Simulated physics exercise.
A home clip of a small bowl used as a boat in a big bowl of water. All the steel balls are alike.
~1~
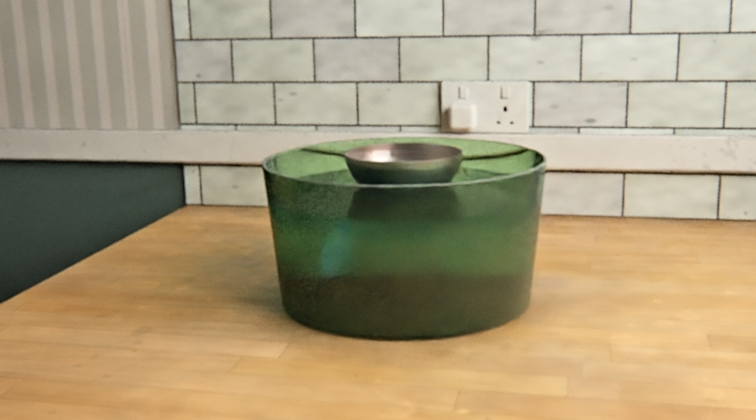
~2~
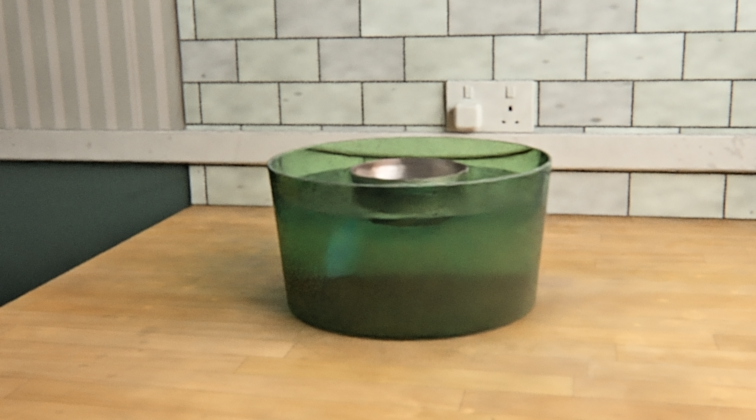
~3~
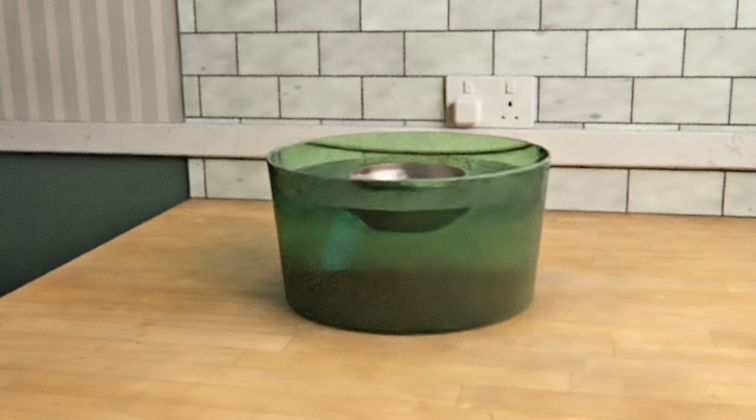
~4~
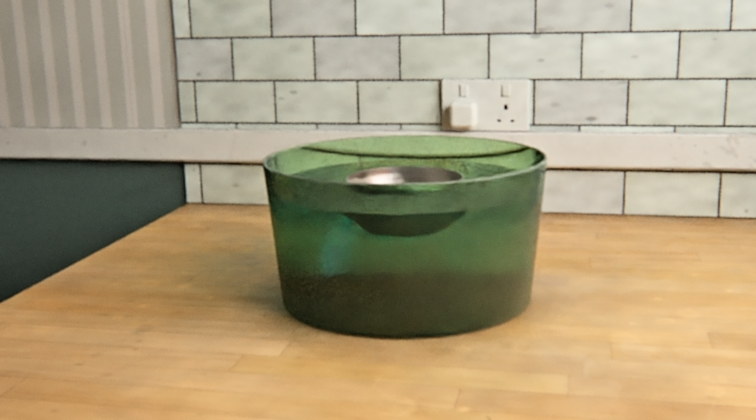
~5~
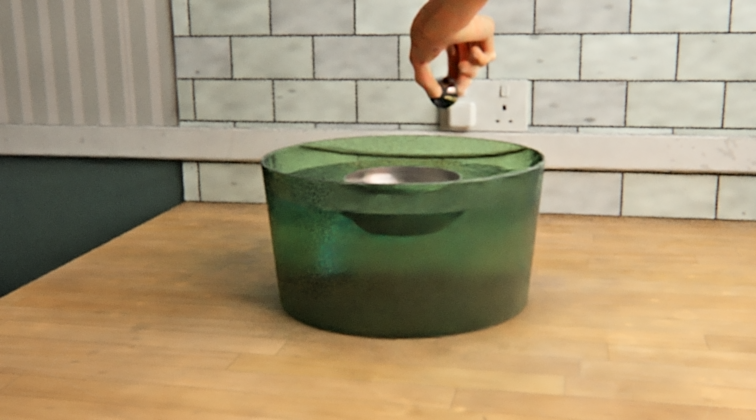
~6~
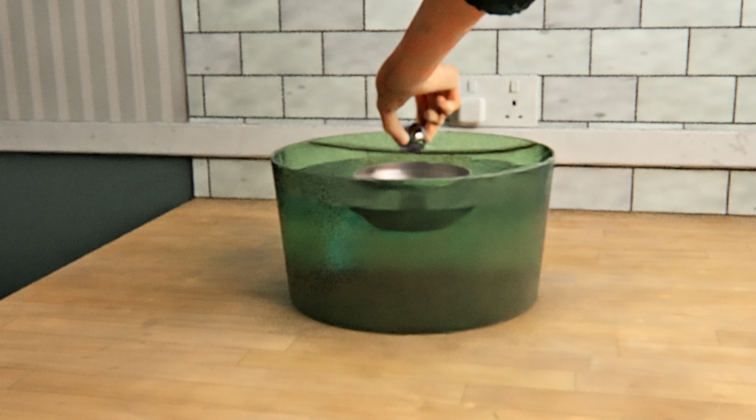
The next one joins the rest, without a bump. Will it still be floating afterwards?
As it turns out, it floods and sinks.
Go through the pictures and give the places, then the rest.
Small bowl (404, 153) empty; most of its side above the surface, in the first frame.
Small bowl (409, 170) with one aboard; about a third of its side above the surface, in the second frame.
Small bowl (408, 175) with two aboard; about a fifth of its side above the surface, in the third frame.
Small bowl (405, 179) with two aboard; about a fifth of its side above the surface, in the fourth frame.
Small bowl (403, 178) with two aboard; about a fifth of its side above the surface; the next steel ball in the hand at (444, 92), in the fifth frame.
Small bowl (412, 174) with two aboard; about a fifth of its side above the surface; the next steel ball in the hand at (412, 138), in the sixth frame.
A moment on, the steel ball is in and the small bowl dips.
Further on, water pours in over its edge.
When it is over, the small bowl lies on the bottom with its load.
